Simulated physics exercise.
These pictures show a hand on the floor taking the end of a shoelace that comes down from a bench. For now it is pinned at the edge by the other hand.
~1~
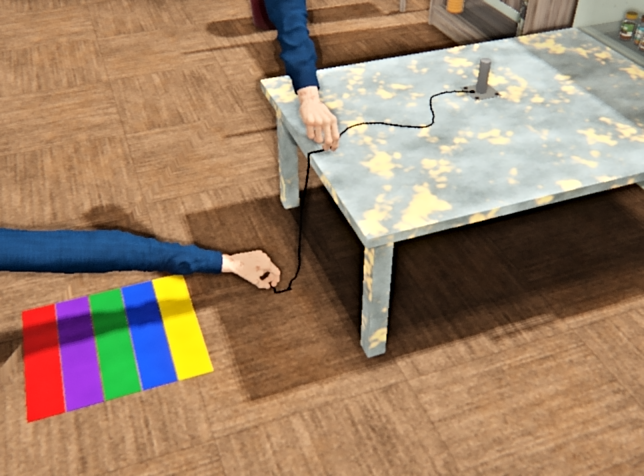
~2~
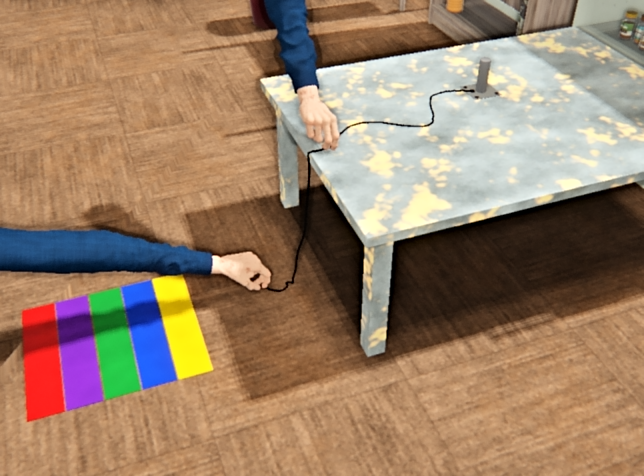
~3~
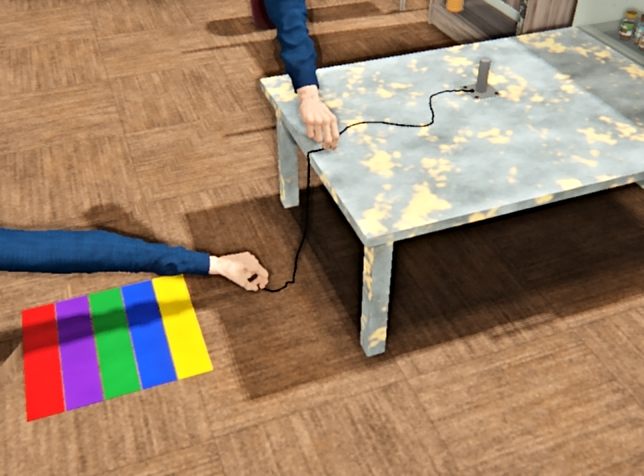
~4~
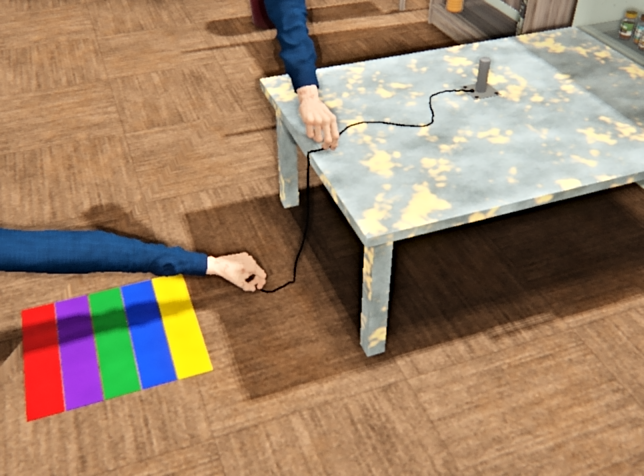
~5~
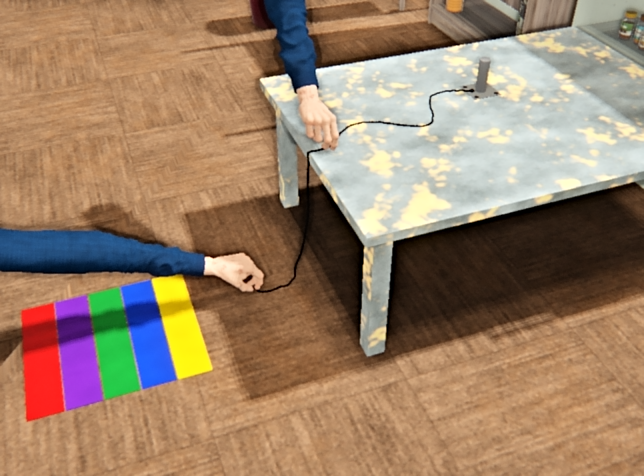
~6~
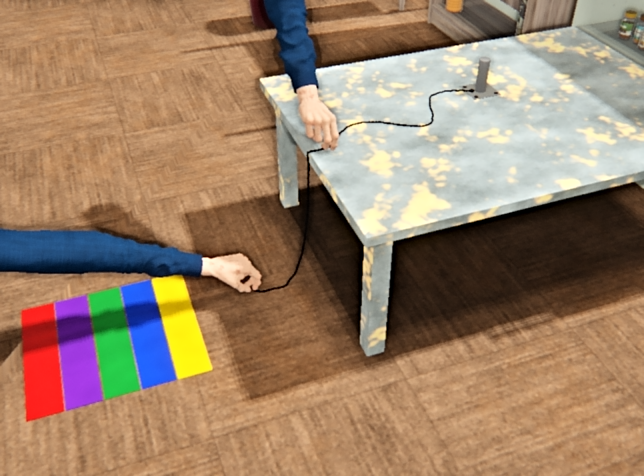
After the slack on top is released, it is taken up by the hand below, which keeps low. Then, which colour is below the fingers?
The green one is below them.
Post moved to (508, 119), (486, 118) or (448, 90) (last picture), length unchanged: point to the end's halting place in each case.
Going through the tries, you get (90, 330), then (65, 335), then (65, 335).
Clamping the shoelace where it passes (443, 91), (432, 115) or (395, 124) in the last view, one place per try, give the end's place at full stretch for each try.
First try (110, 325), second try (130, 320), third try (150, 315).
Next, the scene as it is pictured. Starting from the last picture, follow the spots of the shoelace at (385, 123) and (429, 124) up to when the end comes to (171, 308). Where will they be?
Approx. (350, 132); approx. (388, 119).
A little later, end near (171, 308); over yellow.
Next, end near (127, 319); over blue.
When it is tight, end near (101, 326); over green. It halts on the green strip.
